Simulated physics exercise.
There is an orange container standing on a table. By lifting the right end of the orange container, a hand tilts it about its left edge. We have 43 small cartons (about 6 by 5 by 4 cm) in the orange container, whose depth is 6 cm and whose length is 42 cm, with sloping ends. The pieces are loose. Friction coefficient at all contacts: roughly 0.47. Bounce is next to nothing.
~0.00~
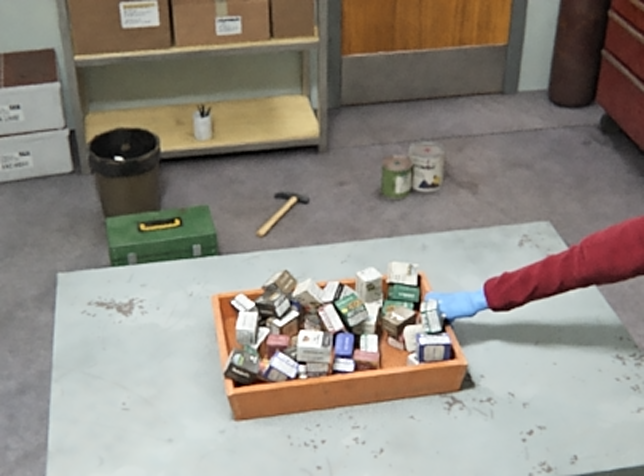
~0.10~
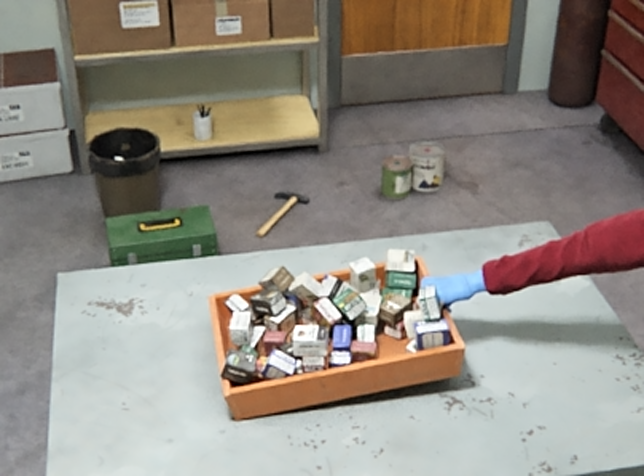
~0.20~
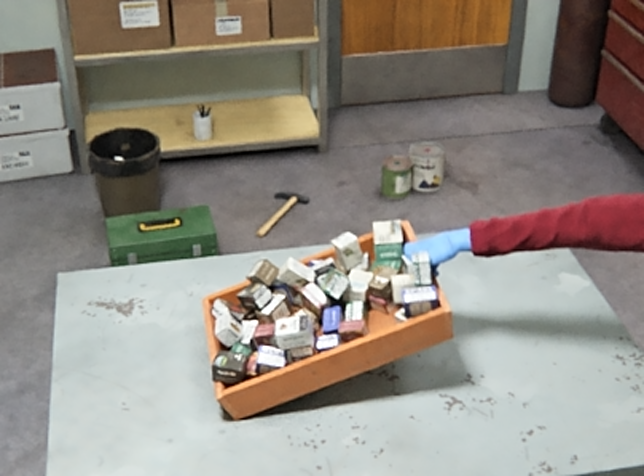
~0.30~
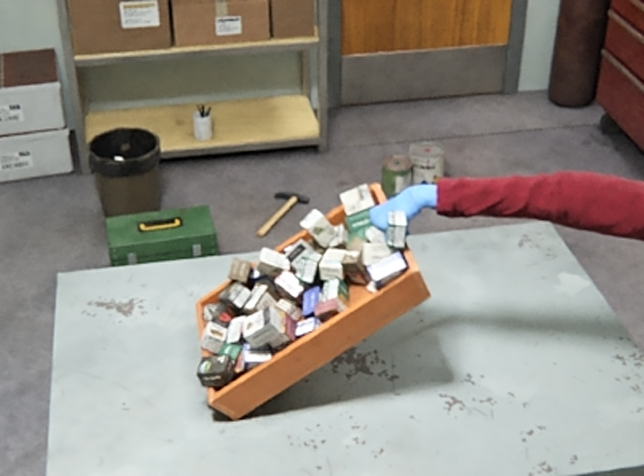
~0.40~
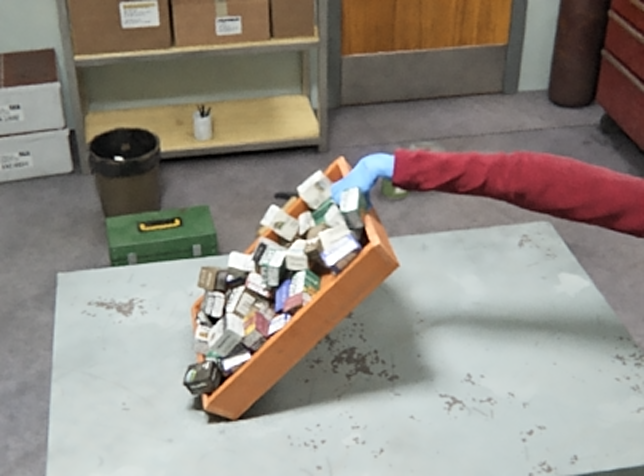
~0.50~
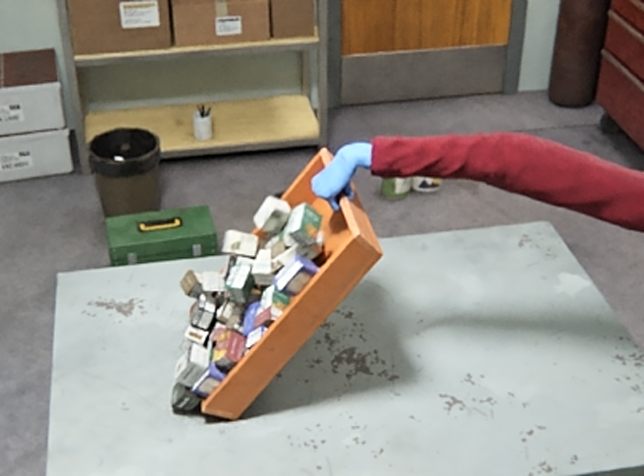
A gloved hand lifted the right end of an orange container full of small cartons on a table, tilting it steeply onto its left edge as the cartons shifted and one came out.
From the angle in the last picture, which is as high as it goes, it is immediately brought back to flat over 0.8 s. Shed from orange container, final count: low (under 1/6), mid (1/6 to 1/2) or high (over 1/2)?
Mid.
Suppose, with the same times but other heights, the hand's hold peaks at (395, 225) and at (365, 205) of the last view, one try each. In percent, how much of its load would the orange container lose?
First try the orange container sheds 10 per cent of its load, second try 20 per cent.
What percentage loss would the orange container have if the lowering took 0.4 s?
In that case orange container 30 per cent.
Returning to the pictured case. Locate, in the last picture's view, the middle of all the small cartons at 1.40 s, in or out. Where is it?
Middle approx. (264, 347).
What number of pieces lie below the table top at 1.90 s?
Estimate - about 0 in total.
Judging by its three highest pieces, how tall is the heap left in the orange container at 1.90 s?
I'd say near 10 cm.
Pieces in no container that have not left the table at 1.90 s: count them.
Roughly 12 of them.
After 0.72 s, tilt 42°; the orange container is down by 9 of 43.
After 1.01 s, tilt 15°; the orange container is down by 12 of 43.
After 1.40 s, tilt 0°; the orange container is down by 12 of 43.
Final count (at 1.90 s), the orange container is down by 12 of 43. Asked share, 12 of 43, 28 per cent.
